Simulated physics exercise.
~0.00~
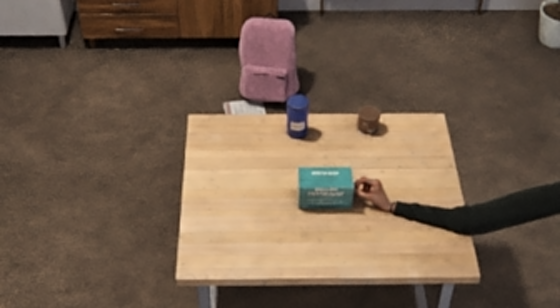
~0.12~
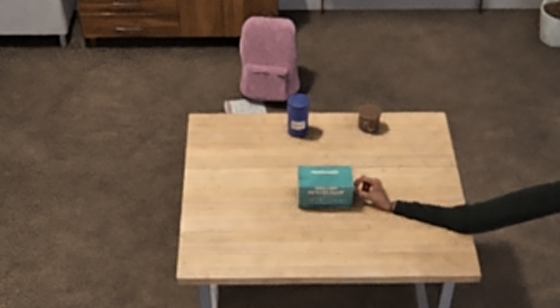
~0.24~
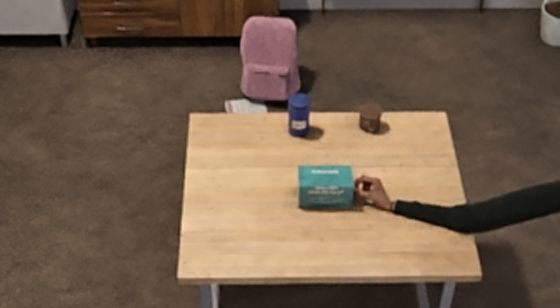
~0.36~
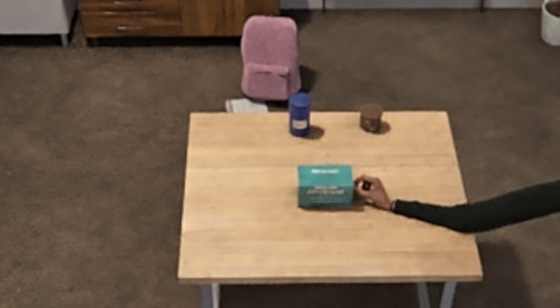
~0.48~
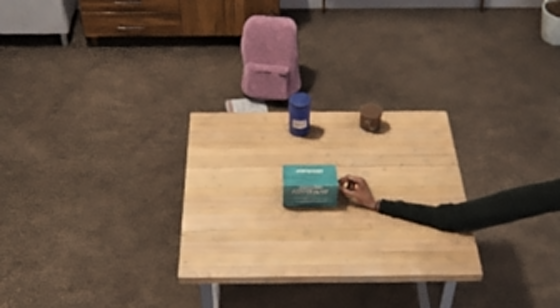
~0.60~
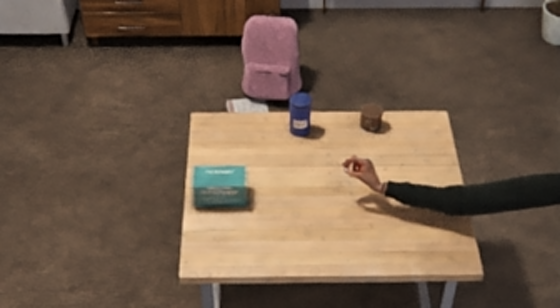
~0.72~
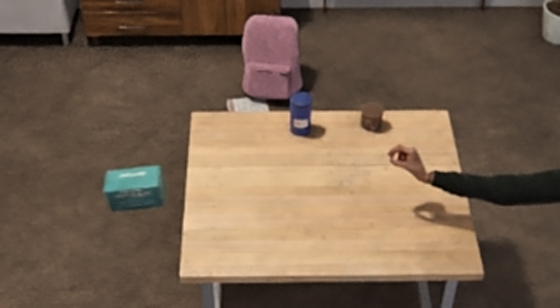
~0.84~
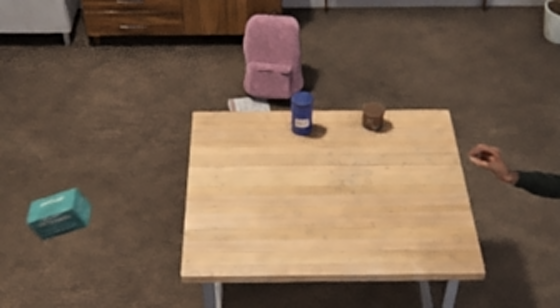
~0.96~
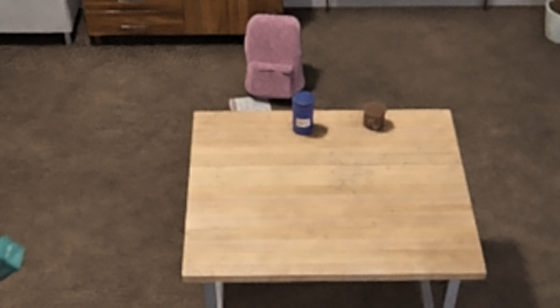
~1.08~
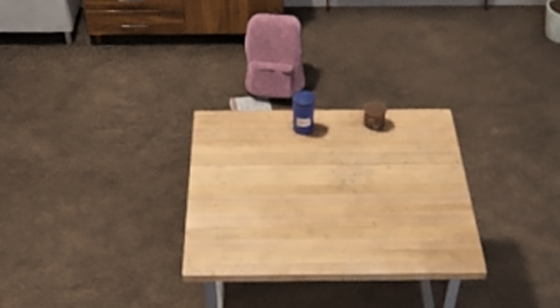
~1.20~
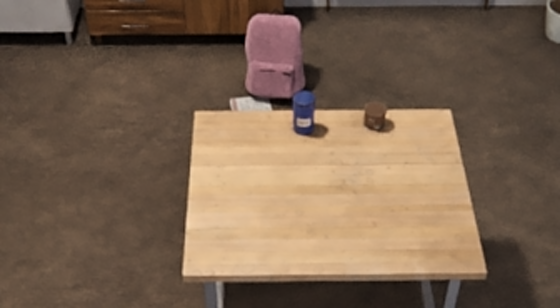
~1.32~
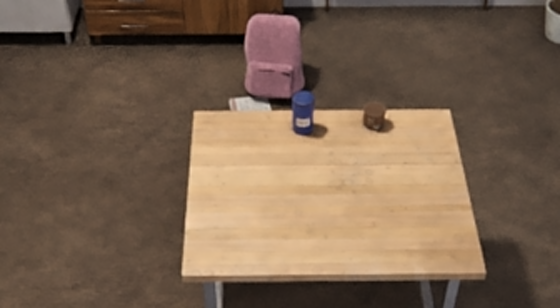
A turquoise box, shoved left by a hand, slides off the table and disappears.
